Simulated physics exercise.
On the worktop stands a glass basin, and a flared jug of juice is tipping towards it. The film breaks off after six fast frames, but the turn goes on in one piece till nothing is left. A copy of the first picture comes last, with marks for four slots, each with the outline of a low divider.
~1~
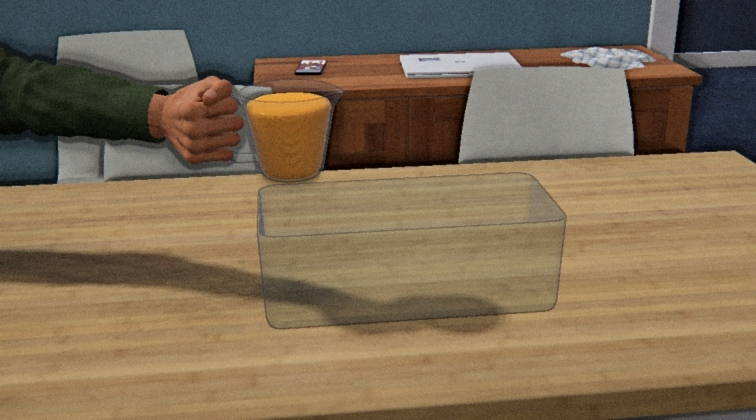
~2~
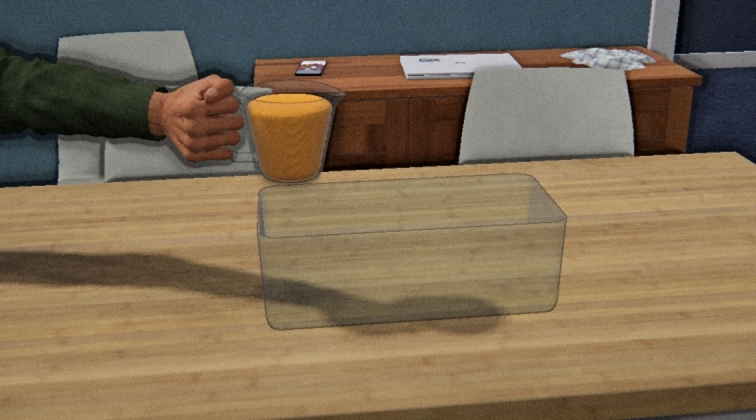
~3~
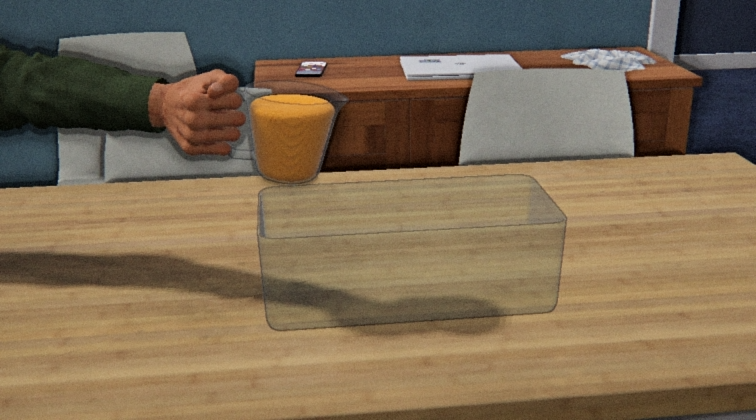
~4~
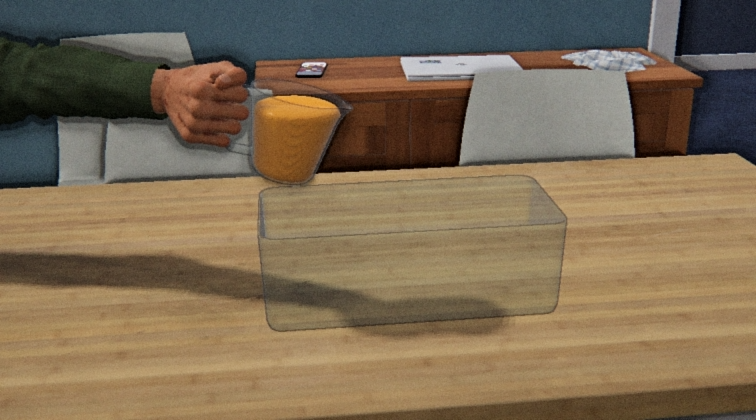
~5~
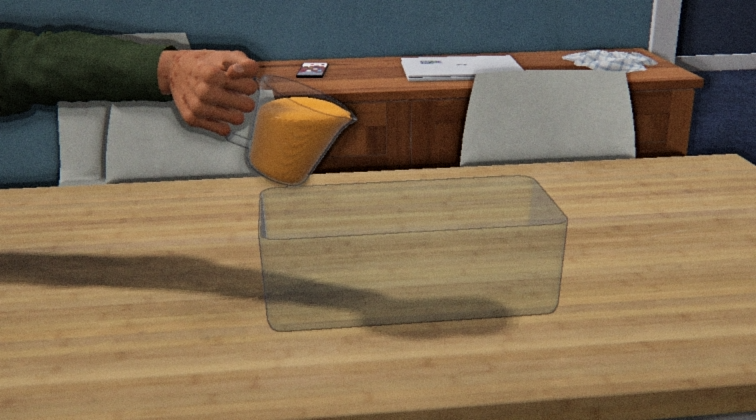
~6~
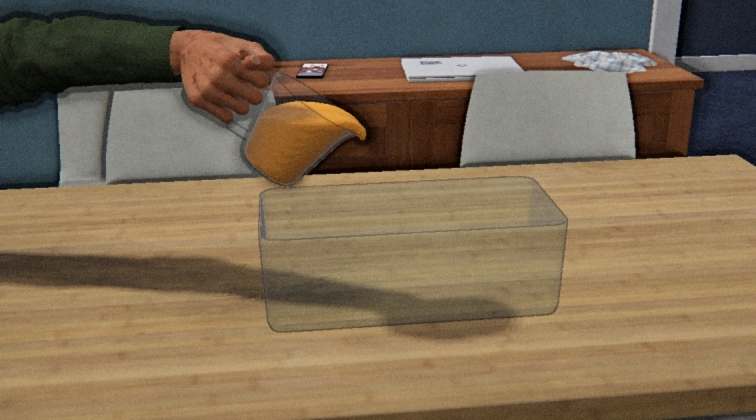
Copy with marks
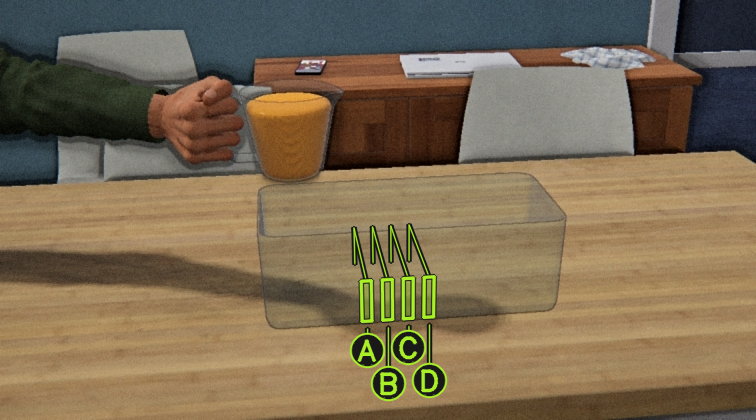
On a wooden worktop stands an empty clear glass basin, and a hand at the left holds a flared jug of orange juice upright above it. The hand then tilts the jug to the right, slowly at first and then more steeply, until the juice reaches the lip and just passes over it.
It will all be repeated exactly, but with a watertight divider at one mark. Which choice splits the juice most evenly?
Go for B.
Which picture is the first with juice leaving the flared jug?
In picture 6.
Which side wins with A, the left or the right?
The right one.
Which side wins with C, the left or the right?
The left one.
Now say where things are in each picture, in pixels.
In the first frame, upright, lip at (342, 91); basin from (266, 326) to (556, 307); nothing has left yet.
In the second frame, upright, lip at (343, 93); nothing has left yet.
In the third frame, tipped about 7°, lip at (347, 99); nothing has left yet.
In the fourth frame, tipped about 14°, lip at (351, 107); nothing has left yet.
In the fifth frame, tipped about 25°, lip at (355, 118); nothing has left yet.
In the sixth frame, tipped about 37°, lip at (357, 132); juice is over the lip, down to (363, 137).
On the marked copy, A at (367, 328); B at (388, 327); C at (408, 325); D at (429, 324).
With A, about 17 % ends left of the wall and 82 % right of it.
With B, about 48 % ends left of the wall and 51 % right of it.
With C, about 78 % ends left of the wall and 22 % right of it.
With D, about 93 % ends left of the wall and 5 % right of it; 3 % is lost outside.
